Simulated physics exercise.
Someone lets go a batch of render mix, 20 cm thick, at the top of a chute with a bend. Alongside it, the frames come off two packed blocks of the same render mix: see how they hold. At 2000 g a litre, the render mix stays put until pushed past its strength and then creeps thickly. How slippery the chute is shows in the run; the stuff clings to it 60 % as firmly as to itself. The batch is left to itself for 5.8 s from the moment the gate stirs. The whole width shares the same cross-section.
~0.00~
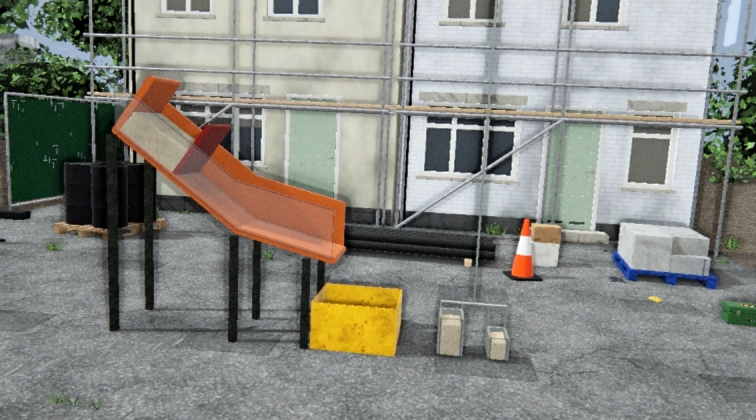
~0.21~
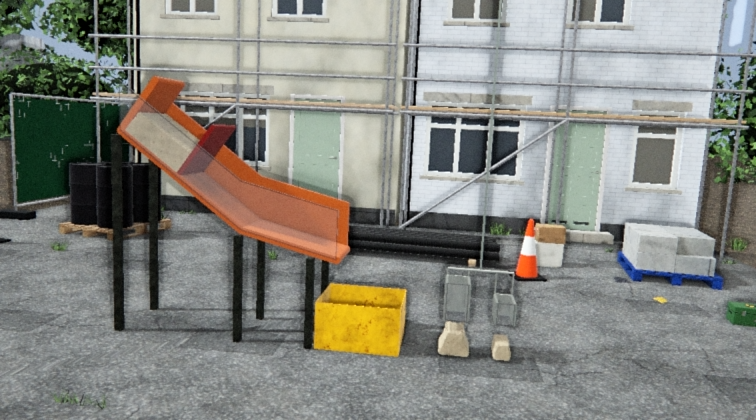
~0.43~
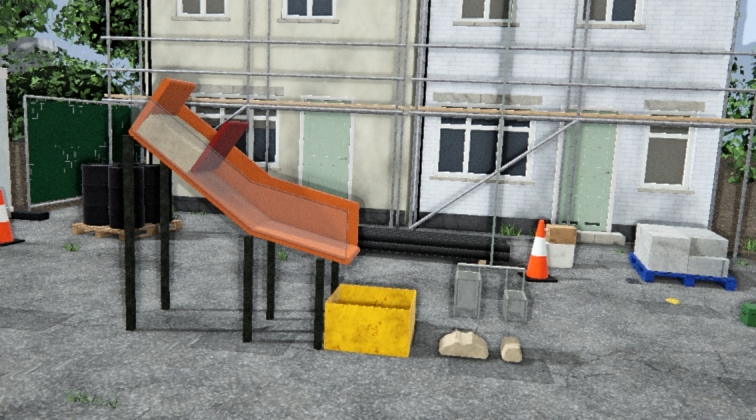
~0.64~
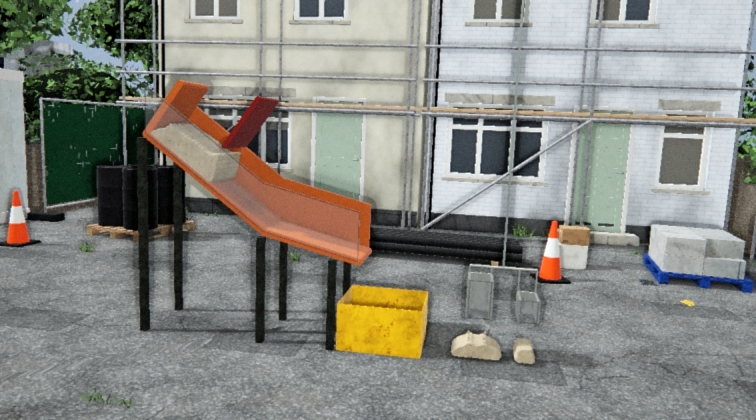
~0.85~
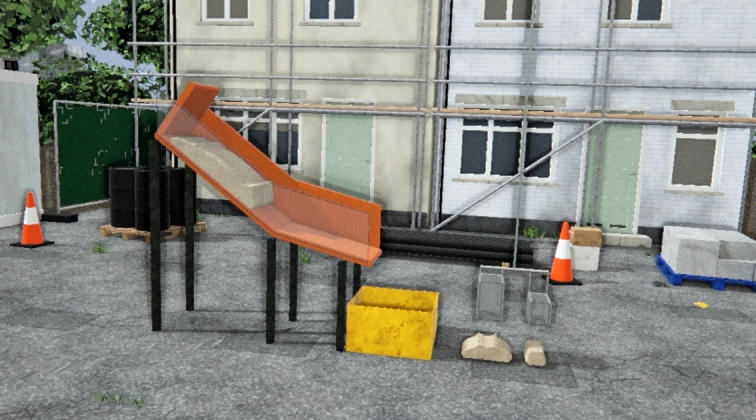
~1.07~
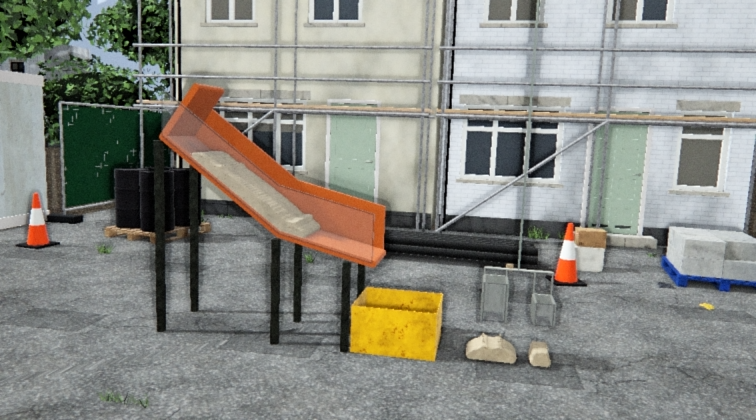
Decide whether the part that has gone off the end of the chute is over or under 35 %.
It finishes greater than 35 per cent.
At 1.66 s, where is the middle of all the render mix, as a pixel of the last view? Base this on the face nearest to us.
I'd put it at around pixel (343, 248).
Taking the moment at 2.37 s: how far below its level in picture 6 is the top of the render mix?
I'd put it at close to 58 cm.
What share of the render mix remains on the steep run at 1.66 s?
4 %.
After 1.66 s, 4 % is on the steep run, 96 % on the flatter one and 0 % past the end.
After 2.37 s, none is on the steep run, 41 % on the flatter one and 59 % past the end.
After 3.08 s, none is on the steep run, 38 % on the flatter one and 62 % past the end.
After 3.78 s, none is on the steep run, 38 % on the flatter one and 62 % past the end.
After 6.21 s, at the end, none is on the steep run, 38 % on the flatter one and 62 % past the end.
